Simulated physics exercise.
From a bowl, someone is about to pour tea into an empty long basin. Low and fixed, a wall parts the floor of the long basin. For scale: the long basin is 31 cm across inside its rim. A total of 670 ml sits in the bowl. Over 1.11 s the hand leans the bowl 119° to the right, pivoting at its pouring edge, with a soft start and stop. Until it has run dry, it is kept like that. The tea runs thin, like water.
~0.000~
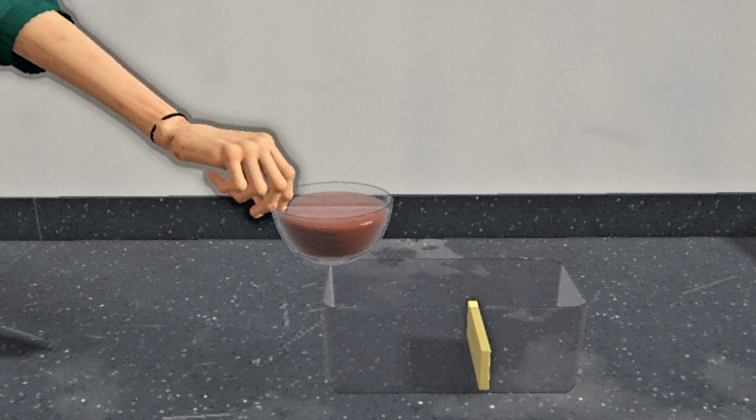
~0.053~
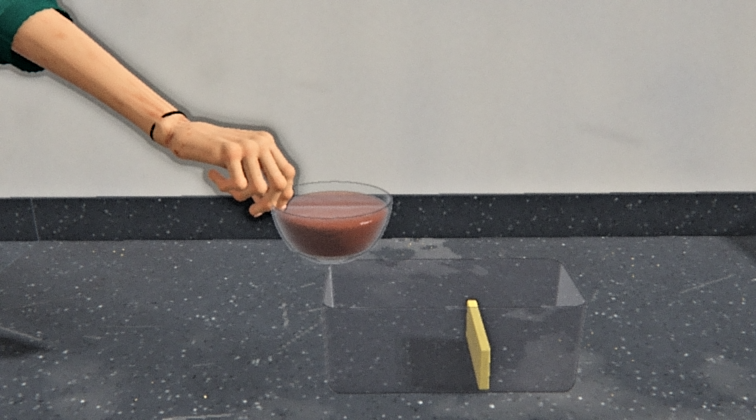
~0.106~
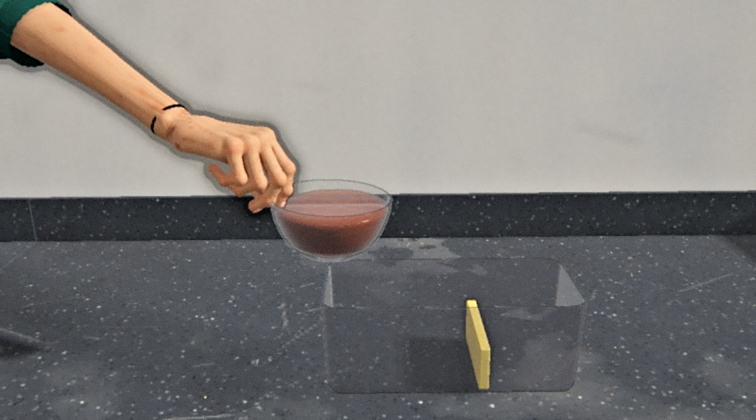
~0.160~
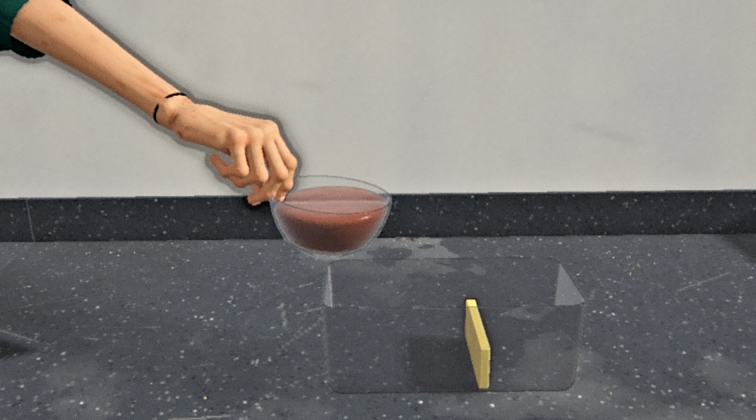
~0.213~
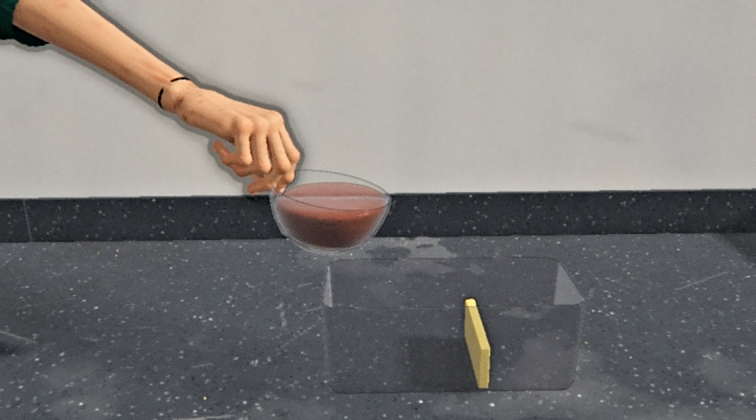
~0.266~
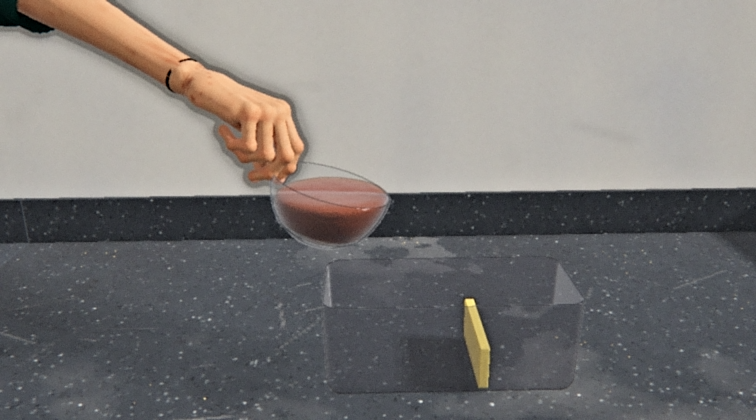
On a dark speckled countertop, a hand slowly tilting a glass bowl of reddish-brown liquid rightward above a clear, yellow-divided basin.
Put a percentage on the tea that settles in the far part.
Roughly 45 per cent ends up there.
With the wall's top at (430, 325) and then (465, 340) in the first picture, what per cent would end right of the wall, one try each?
95 % and 70 %.
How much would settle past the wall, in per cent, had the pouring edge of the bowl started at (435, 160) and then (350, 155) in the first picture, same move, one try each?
Try 1: Approx. 85 %; try 2: Approx. 5 %.
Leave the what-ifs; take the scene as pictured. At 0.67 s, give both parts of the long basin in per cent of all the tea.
About 22 left, about 1 right.
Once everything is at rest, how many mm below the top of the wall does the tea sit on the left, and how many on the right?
Left roughly 42 mm; right roughly 36 mm.
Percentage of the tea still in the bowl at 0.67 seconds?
Still held: Roughly 32 % of the total.
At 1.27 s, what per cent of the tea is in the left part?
54 %.
After 0.67 s the tilt is 78° and 33 per cent is still to pour, 23 is left of the wall and 1 right of it.
After 0.96 s the tilt is 114° and 0 per cent is still to pour, 49 is left of the wall and 46 right of it.
After 1.27 s the tilt is 119° and 0 per cent is still to pour, 54 is left of the wall and 44 right of it.
After 1.61 s the tilt is 119° and 0 per cent is still to pour, 54 is left of the wall and 45 right of it.
In the end 54 per cent lies left of the wall, 45 right of it and 1 outside.
